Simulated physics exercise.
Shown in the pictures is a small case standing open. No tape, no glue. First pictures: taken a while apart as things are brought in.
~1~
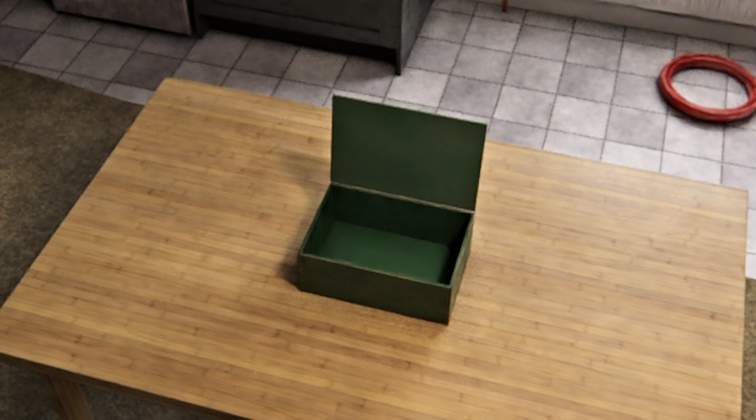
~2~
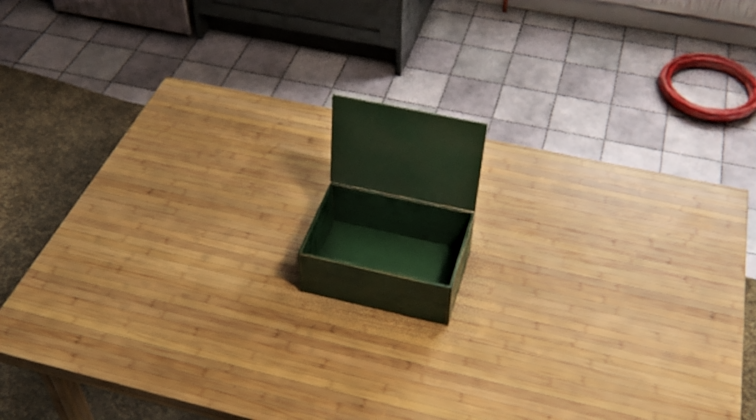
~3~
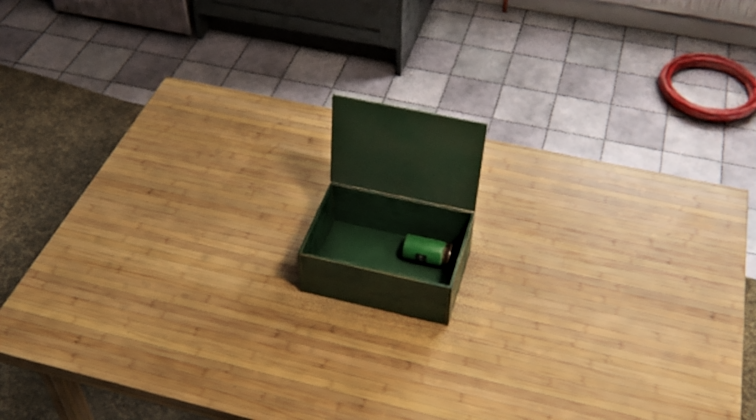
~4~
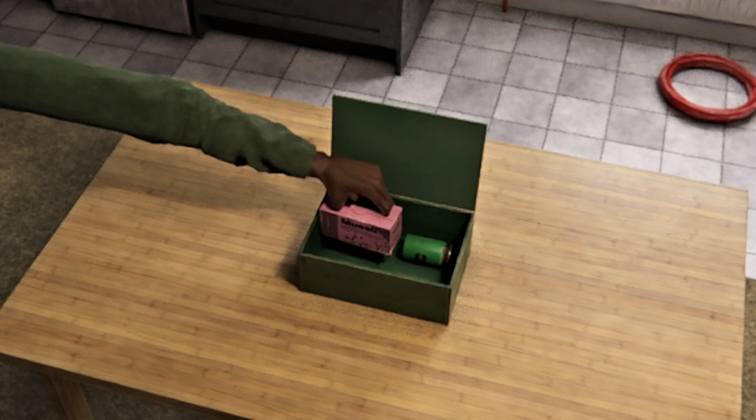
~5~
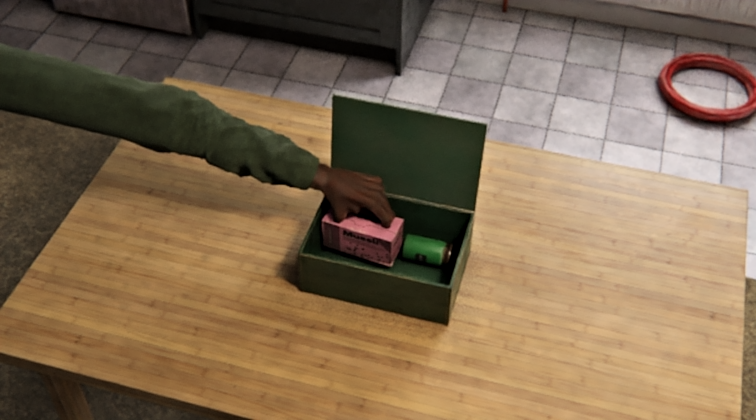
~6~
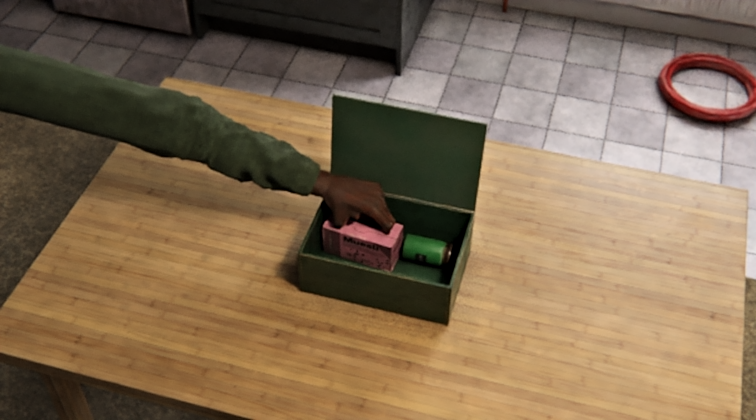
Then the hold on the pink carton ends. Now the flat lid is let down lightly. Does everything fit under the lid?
I expect the lid to fit.
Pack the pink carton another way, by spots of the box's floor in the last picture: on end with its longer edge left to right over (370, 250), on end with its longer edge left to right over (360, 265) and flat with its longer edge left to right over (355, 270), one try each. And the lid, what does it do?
1: Open. 2: Open. 3: Closed.
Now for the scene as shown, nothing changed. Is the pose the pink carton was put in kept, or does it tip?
At the finish it holds its orientation.
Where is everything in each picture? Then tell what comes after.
In the first frame, the last thing is not in view yet.
In the second frame, the last thing is not in view yet.
In the third frame, the last thing is not in view yet; green shaker (428, 251).
In the fourth frame, still above its spot; pink carton (361, 221); green shaker (428, 251).
In the fifth frame, still above its spot; pink carton (363, 233); green shaker (428, 251).
In the sixth frame, put in, still held; pink carton (363, 239); green shaker (428, 251).
Then, 1.30 s past the last view, lid 78° above the rim.
Then, 1.70 s past the last view, lid 49° above the rim.
Then, 2.10 s past the last view, lid 9° above the rim.
Finally, lid shut; both still in place. Final places as the last picture's camera would see them, pink carton near (363, 239).
